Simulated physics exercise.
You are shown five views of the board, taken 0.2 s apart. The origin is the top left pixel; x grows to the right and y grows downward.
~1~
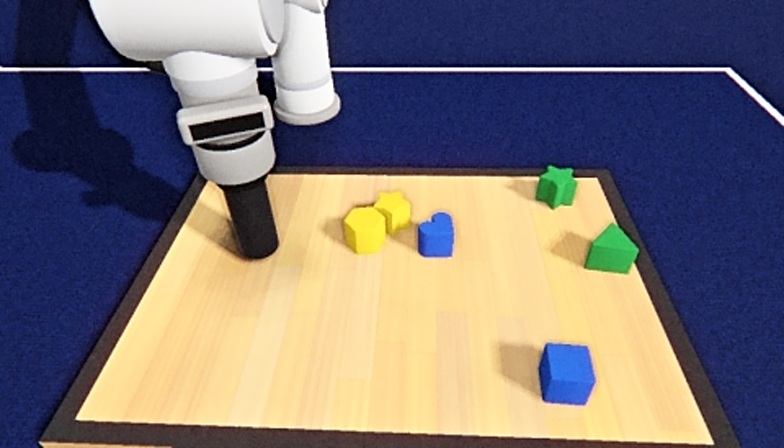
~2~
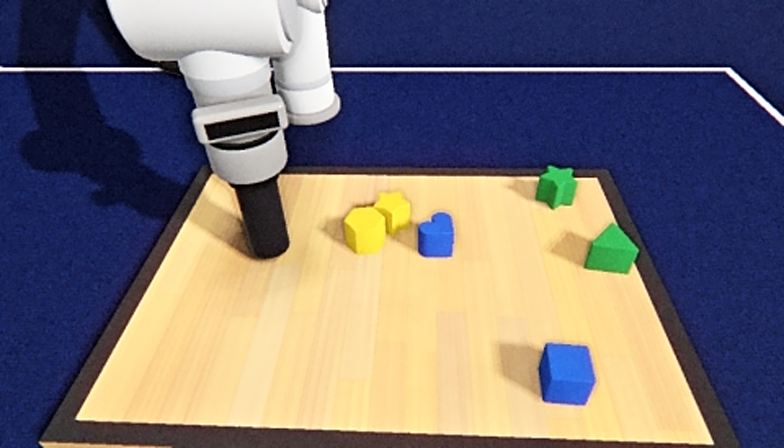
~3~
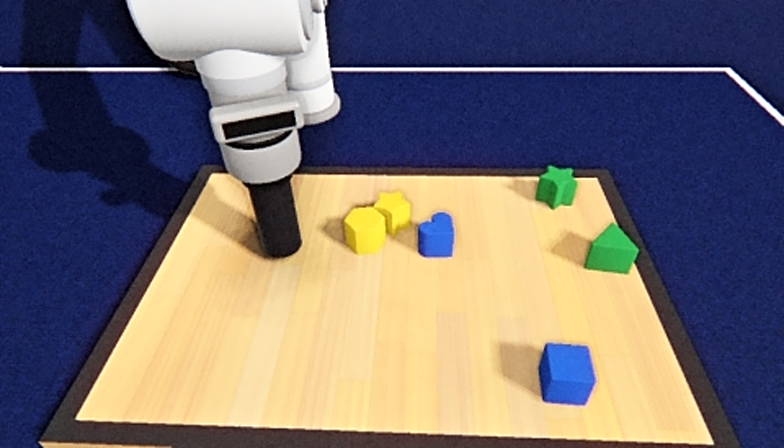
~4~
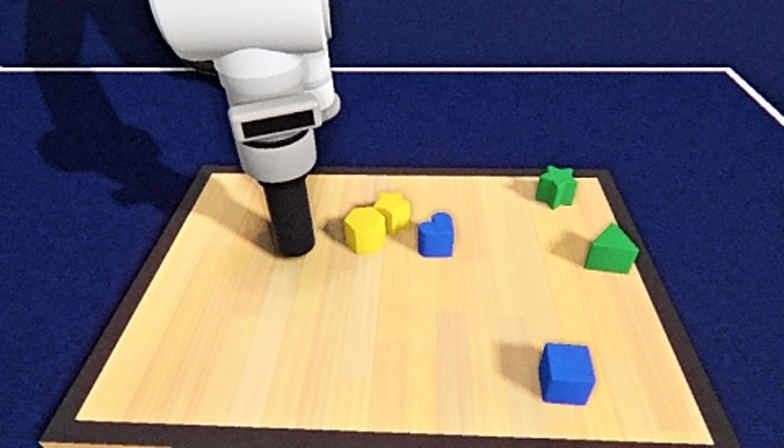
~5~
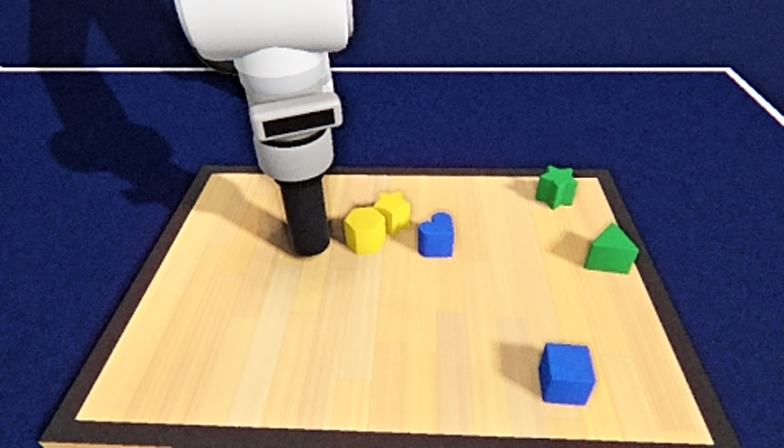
A white robotic arm with a black cylindrical post reaches down over the left side of a pale wooden board with dark edges, seen from above at an angle against a dark blue surface. Two yellow blocks and a blue heart sit near the middle, two green blocks at right, and a blue cube at lower right. The arm slides its post steadily rightward, nearing the yellow hexagon, while the blocks and camera stay still.
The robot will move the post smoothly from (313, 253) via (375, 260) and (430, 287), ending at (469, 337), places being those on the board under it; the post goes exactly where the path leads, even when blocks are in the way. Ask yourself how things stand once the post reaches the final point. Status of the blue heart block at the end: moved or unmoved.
It barely shifts, if at all.
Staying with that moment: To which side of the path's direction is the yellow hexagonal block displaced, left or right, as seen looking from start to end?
It's set to shift left.
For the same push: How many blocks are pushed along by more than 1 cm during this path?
Going by the path, two blocks will move.
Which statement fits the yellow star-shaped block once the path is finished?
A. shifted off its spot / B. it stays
Choice A: Shifted off its spot.
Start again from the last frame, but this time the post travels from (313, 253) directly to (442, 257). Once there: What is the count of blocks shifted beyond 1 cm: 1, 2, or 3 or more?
The answer is three or more blocks, counting only moves over 1 cm.
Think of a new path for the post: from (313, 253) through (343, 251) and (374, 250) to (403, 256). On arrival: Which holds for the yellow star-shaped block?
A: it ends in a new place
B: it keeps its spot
The answer is A.
On the path given first. One third of the way, post (376, 252); yellow hexagonal block (402, 216), turned 40° anticlockwise; yellow star-shaped block (400, 195), turned 25° anticlockwise.
Two thirds of the way, post (431, 279); yellow hexagonal block (407, 216), turned 55° anticlockwise; yellow star-shaped block (401, 194), turned 30° anticlockwise.
At the end, post (470, 329); yellow hexagonal block (407, 216), turned 55° anticlockwise; yellow star-shaped block (401, 194), turned 30° anticlockwise; blue heart block unmoved.
